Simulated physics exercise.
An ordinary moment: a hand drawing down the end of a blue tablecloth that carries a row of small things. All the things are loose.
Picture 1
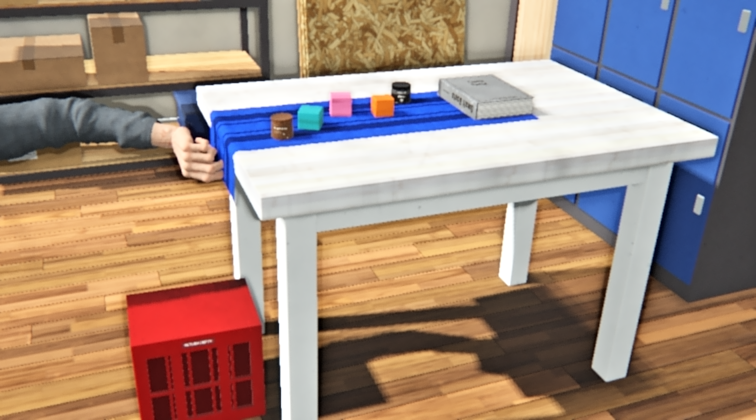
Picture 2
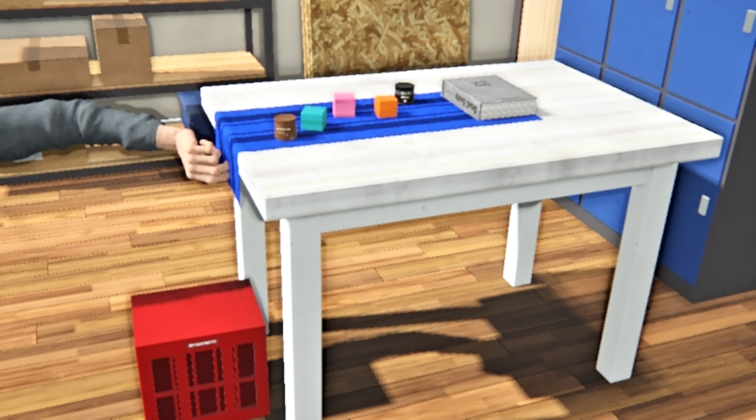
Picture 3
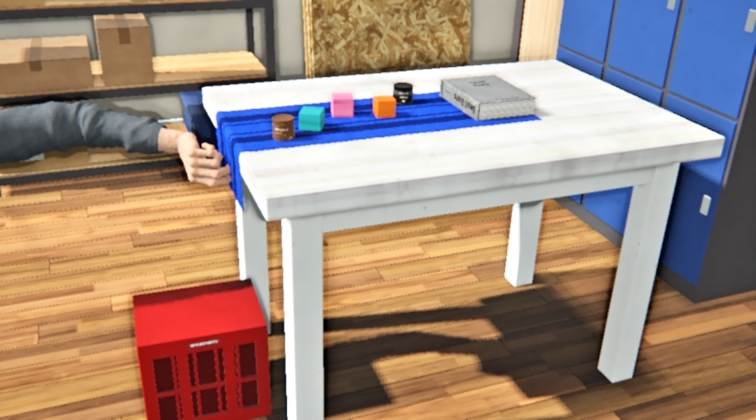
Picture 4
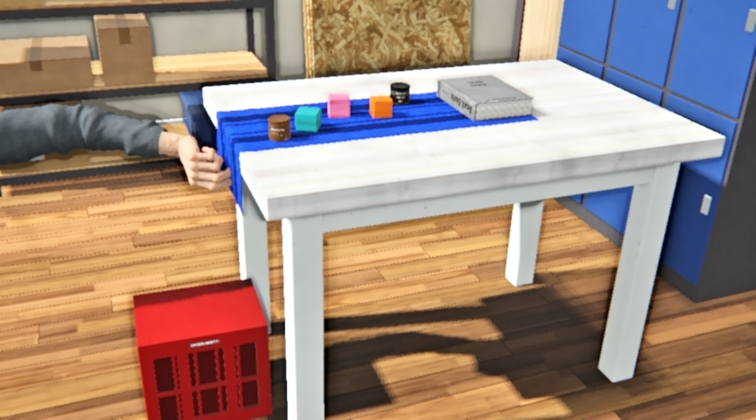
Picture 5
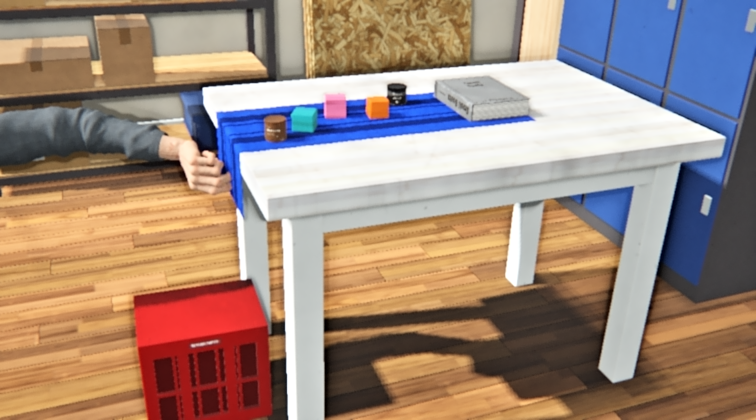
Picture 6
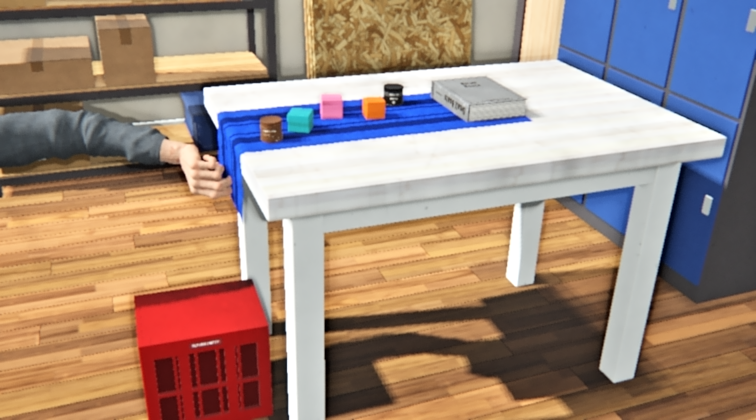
In a room with shelves and blue lockers, a hand at the left of a white table grips the end of a blue cloth holding two small pots, three cubes and a grey book. The hand draws the cloth slightly downward, and the row of objects and the book shift a little to the left.
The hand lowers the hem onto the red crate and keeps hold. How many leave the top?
The count of fallen things is three.
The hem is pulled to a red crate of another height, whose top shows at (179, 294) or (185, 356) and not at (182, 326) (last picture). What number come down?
The count: 2 and 4.
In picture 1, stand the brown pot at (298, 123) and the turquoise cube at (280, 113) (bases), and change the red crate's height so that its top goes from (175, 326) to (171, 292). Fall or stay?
The brown pot drops off; the turquoise cube tumbles off.
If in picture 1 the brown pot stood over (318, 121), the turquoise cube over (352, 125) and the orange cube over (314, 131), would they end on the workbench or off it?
The brown pot falls, the turquoise cube falls, the orange cube falls.
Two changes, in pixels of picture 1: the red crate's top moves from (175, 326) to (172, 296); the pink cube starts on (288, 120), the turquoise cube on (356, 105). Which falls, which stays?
The pink cube drops off; the turquoise cube does not fall.
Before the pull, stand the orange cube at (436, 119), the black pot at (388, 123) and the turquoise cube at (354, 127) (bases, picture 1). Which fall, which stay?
The orange cube holds on, the black pot stays on, the turquoise cube is carried off.
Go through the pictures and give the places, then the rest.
The first picture shows hem (237, 207); brown pot (282, 116); turquoise cube (311, 109); pink cube (341, 95); orange cube (383, 97); black pot (401, 84); top of the crate (175, 326).
The second picture shows hem (240, 208); brown pot (285, 117).
The third picture shows hem (244, 212); turquoise cube (312, 110).
The fourth picture shows hem (243, 216); pink cube (339, 96); top of the crate (181, 326).
The fifth picture shows hem (244, 220); orange cube (378, 99).
The sixth picture shows hem (243, 224); brown pot (271, 119); turquoise cube (301, 112); pink cube (332, 97); orange cube (374, 99); black pot (394, 86).
Soon after, hem near (233, 236); brown pot gone.
After that, hem near (234, 276); brown pot and turquoise cube gone.
And then, hem on the crate; brown pot, turquoise cube and pink cube gone.
In the end, hem on the crate; brown pot, turquoise cube and pink cube gone. It carries off three.
